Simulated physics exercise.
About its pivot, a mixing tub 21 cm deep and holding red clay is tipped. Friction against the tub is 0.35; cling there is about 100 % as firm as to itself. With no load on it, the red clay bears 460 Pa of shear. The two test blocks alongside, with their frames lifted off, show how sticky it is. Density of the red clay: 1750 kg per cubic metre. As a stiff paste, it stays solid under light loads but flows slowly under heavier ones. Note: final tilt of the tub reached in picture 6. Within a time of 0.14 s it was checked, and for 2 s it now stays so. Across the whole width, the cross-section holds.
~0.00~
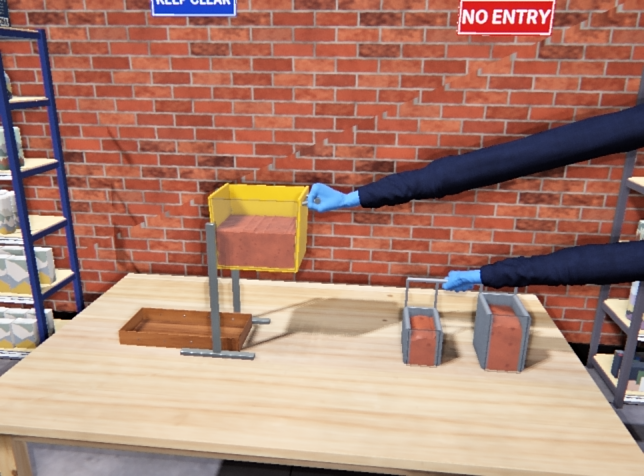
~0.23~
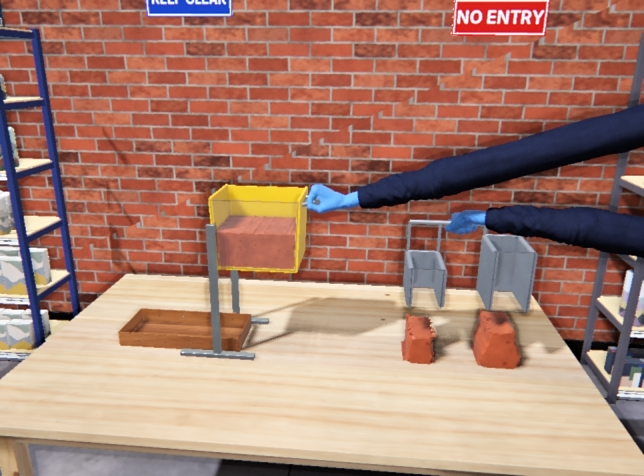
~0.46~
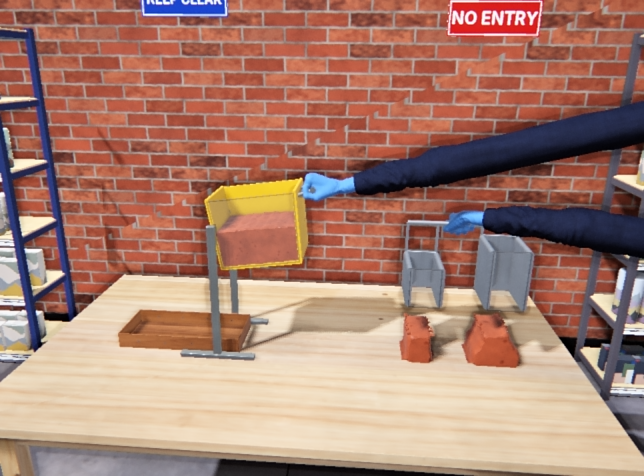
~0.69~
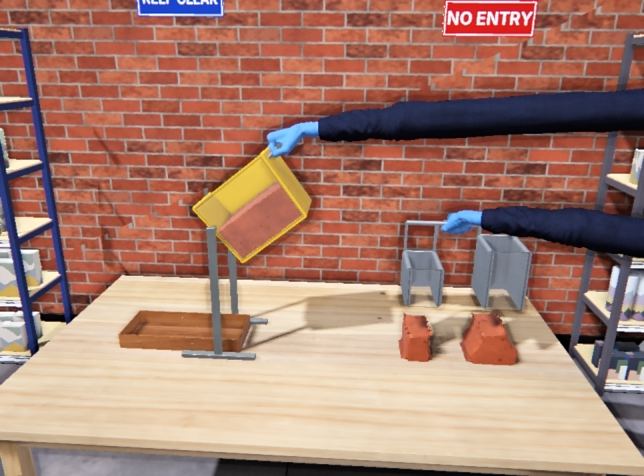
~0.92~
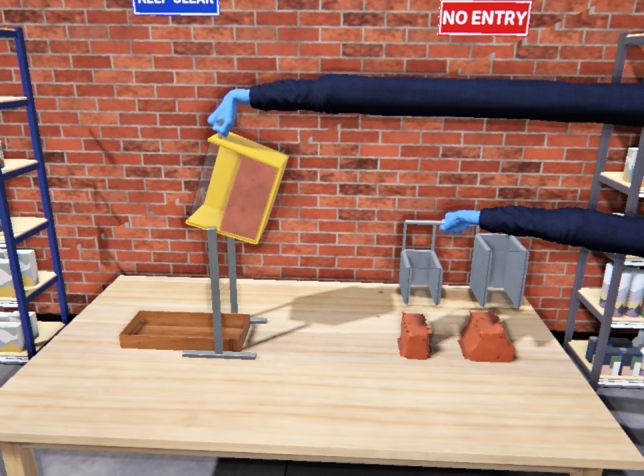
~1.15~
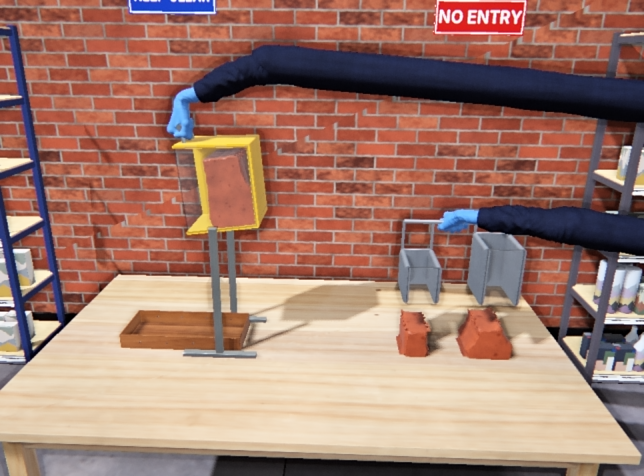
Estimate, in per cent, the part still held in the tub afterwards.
The part still in the tub is about 58 %.
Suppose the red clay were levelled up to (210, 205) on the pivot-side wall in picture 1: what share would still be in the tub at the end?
About 40 %.
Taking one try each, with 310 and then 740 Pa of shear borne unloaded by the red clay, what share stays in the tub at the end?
50 in a hundred, followed by 50 in a hundred.
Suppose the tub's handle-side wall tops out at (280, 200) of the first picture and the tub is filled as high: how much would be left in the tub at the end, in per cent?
Roughly 80 %.
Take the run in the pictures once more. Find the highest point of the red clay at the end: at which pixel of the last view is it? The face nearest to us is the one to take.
Somewhere near (238, 196) in the last view.
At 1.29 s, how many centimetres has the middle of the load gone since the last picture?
It has moved close to 6 cm.
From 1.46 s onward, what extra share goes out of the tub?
Load share from then on: Near 5 %.
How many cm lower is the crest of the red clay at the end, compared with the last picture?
The top ends up some 12 cm below its level in the last picture.
After 1.29 s, the tub is at 95 degrees and holds 100 %.
After 1.46 s, the tub is at 95 degrees and holds 63 %.
After 1.63 s, the tub is at 95 degrees and holds 58 %.
After 1.80 s, the tub is at 95 degrees and holds 58 %.
After 3.15 s, the tub is at 95 degrees and holds 58 %.
